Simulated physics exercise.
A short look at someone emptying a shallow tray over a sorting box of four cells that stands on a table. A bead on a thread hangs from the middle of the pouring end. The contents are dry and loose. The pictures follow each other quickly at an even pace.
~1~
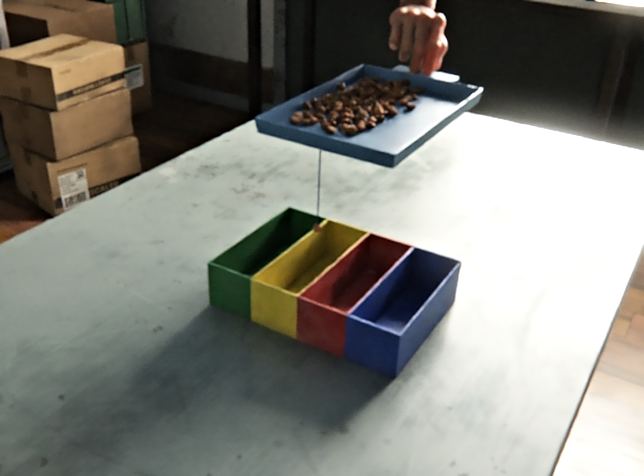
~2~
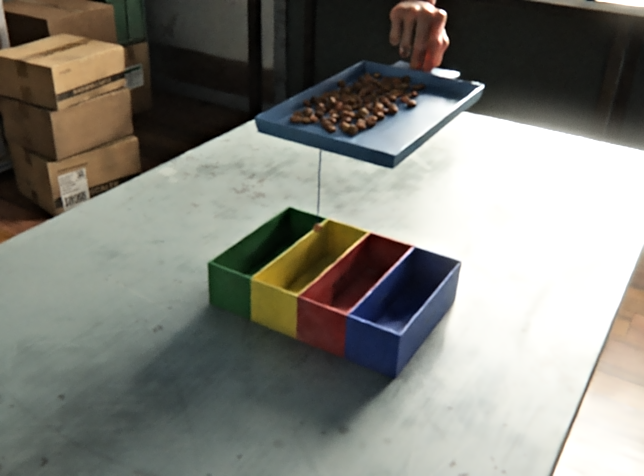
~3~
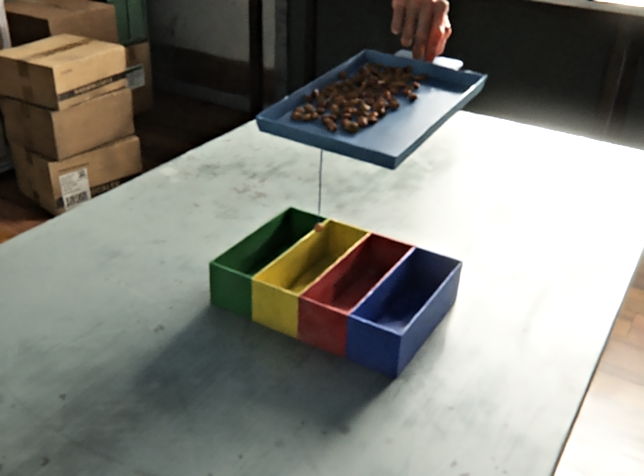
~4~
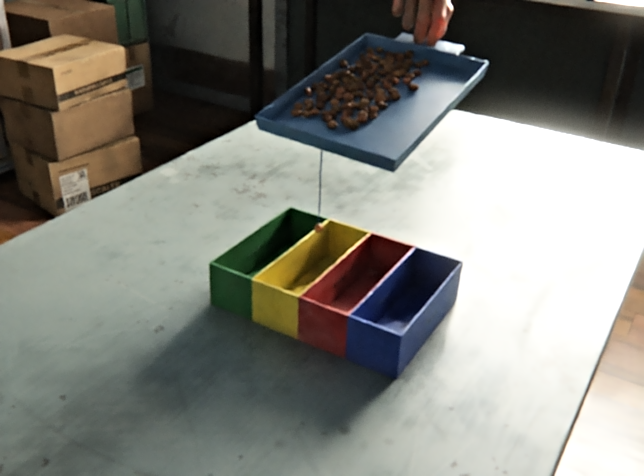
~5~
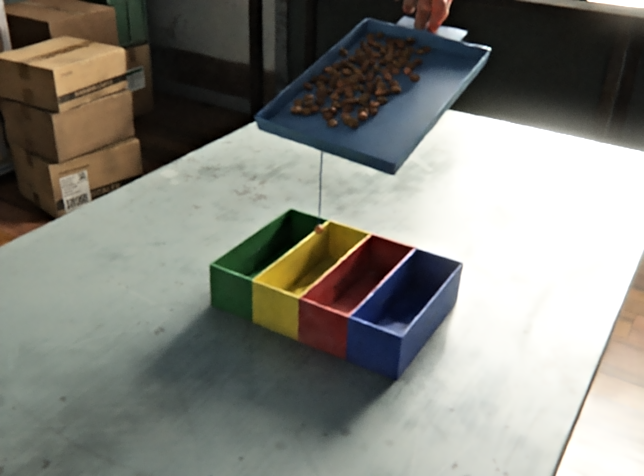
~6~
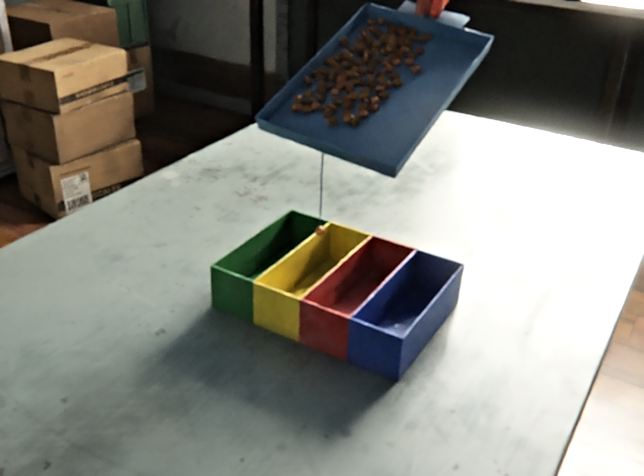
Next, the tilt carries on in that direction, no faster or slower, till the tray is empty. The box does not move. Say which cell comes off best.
Most goes to the red cell.
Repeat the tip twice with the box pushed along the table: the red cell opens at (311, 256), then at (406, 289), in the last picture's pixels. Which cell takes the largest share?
The first try: The cell in blue. The second: The yellow one.
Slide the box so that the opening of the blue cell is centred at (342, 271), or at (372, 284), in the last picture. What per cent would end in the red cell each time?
The first gives 20 %, the second 40 %.
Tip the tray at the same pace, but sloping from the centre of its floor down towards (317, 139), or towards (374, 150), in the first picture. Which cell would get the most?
The first try: Green. The second: The red one.
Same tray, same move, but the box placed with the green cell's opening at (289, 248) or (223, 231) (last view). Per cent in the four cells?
First some 90, then 80 per cent.
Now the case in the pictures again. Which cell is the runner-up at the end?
The runner-up: The cell in yellow.
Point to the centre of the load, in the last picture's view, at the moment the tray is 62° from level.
Close to (349, 142).
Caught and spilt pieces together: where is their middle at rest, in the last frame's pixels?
Around (343, 313).
Shortly afterwards, tray tipped steeply; all but a few on the tray; a little falling or outside the box.
Next, tray tipped right over; near a third on the tray; near a third in the red cell; a little in the yellow cell; a little in the blue cell; only a few in the green cell; a little falling or outside the box.
Some moments later, tray tipped past a quarter turn; near half in the red cell; near a quarter in the yellow cell; a little in the green cell; a little in the blue cell; only a few falling or outside the box.
In the end, tray tipped past a quarter turn; near half in the red cell; near a quarter in the yellow cell; a little in the green cell; a little in the blue cell; only a few outside the box.
